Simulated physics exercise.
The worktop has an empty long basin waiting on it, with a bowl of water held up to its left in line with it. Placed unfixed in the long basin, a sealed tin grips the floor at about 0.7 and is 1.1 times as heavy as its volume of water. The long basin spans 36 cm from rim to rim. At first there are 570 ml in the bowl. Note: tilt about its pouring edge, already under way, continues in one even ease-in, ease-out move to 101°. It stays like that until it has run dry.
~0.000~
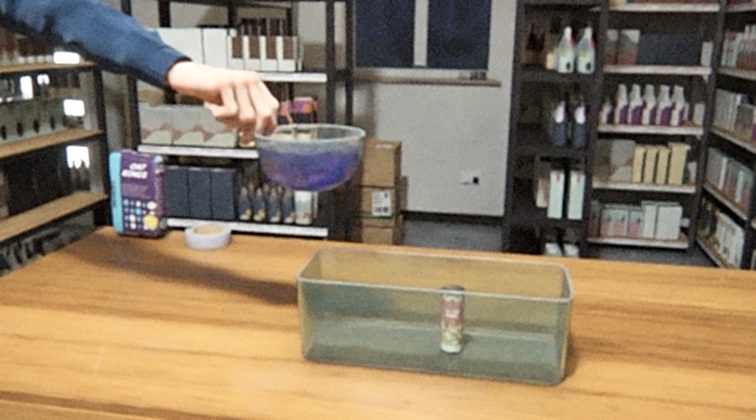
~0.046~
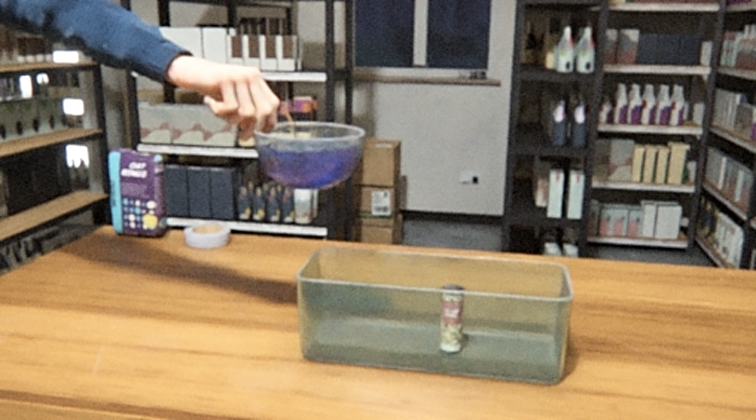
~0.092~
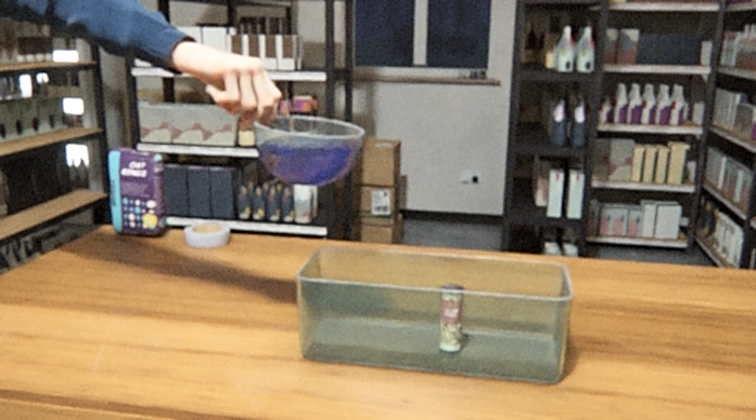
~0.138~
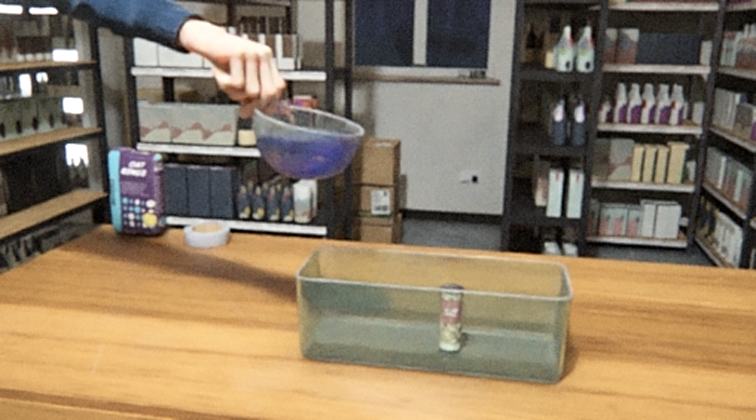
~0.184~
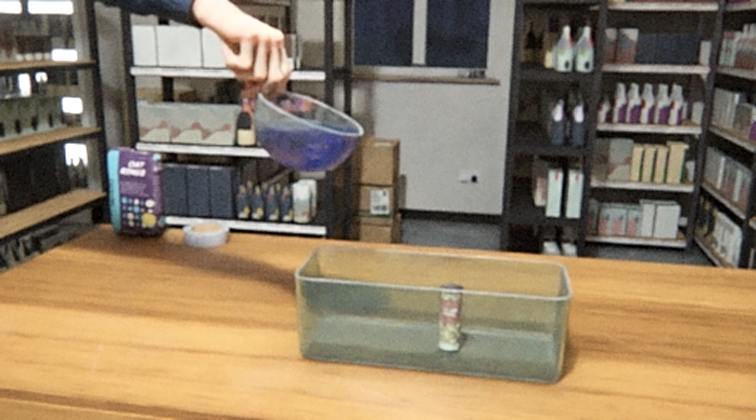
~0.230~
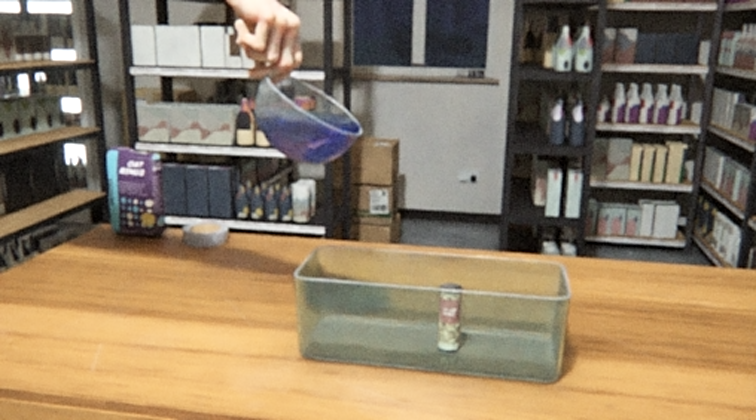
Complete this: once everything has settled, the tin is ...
Once everything has settled, the tin is standing up.
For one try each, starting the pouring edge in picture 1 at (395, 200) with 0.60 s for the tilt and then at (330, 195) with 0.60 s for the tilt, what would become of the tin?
Run one: It does not tip. Run two: It does not tip.
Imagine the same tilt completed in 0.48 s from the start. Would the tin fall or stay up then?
Then the tin does not tip.
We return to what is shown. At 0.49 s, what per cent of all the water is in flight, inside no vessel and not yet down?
Around 62 in a hundred.
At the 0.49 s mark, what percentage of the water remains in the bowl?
Roughly 34 per cent.
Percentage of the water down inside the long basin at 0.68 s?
That comes to about 74 percent.
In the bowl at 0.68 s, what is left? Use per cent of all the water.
Around 1 in a hundred.
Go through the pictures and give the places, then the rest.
In the first picture, tilt 0°; pouring edge (363, 136); surface from (264, 146) to (360, 150); the long basin's rim runs from (309, 263) to (569, 283); the tin's top is at (454, 292).
In the second picture, tilt 1°; pouring edge (362, 136); surface from (263, 144) to (359, 148).
In the third picture, tilt 6°; pouring edge (362, 135); surface from (263, 141) to (359, 144).
In the fourth picture, tilt 13°; pouring edge (361, 135); surface from (262, 134) to (359, 138).
In the fifth picture, tilt 22°; pouring edge (360, 135); surface from (261, 123) to (359, 131).
In the sixth picture, tilt 32°; pouring edge (359, 135); surface from (262, 109) to (358, 127); 1 per cent is over the edge.
After 0.49 s the tilt is 93° and 34 per cent is still to pour; the tin stands where it began.
After 0.68 s the tilt is 101° and 1 per cent is still to pour; the tin stands where it began.
After 0.88 s the tilt is 101° and 0 per cent is still to pour; the tin stands where it began.
After 1.10 s the tilt is 101° and 0 per cent is still to pour; the tin stands where it began.
In the end the tin stands where it began.
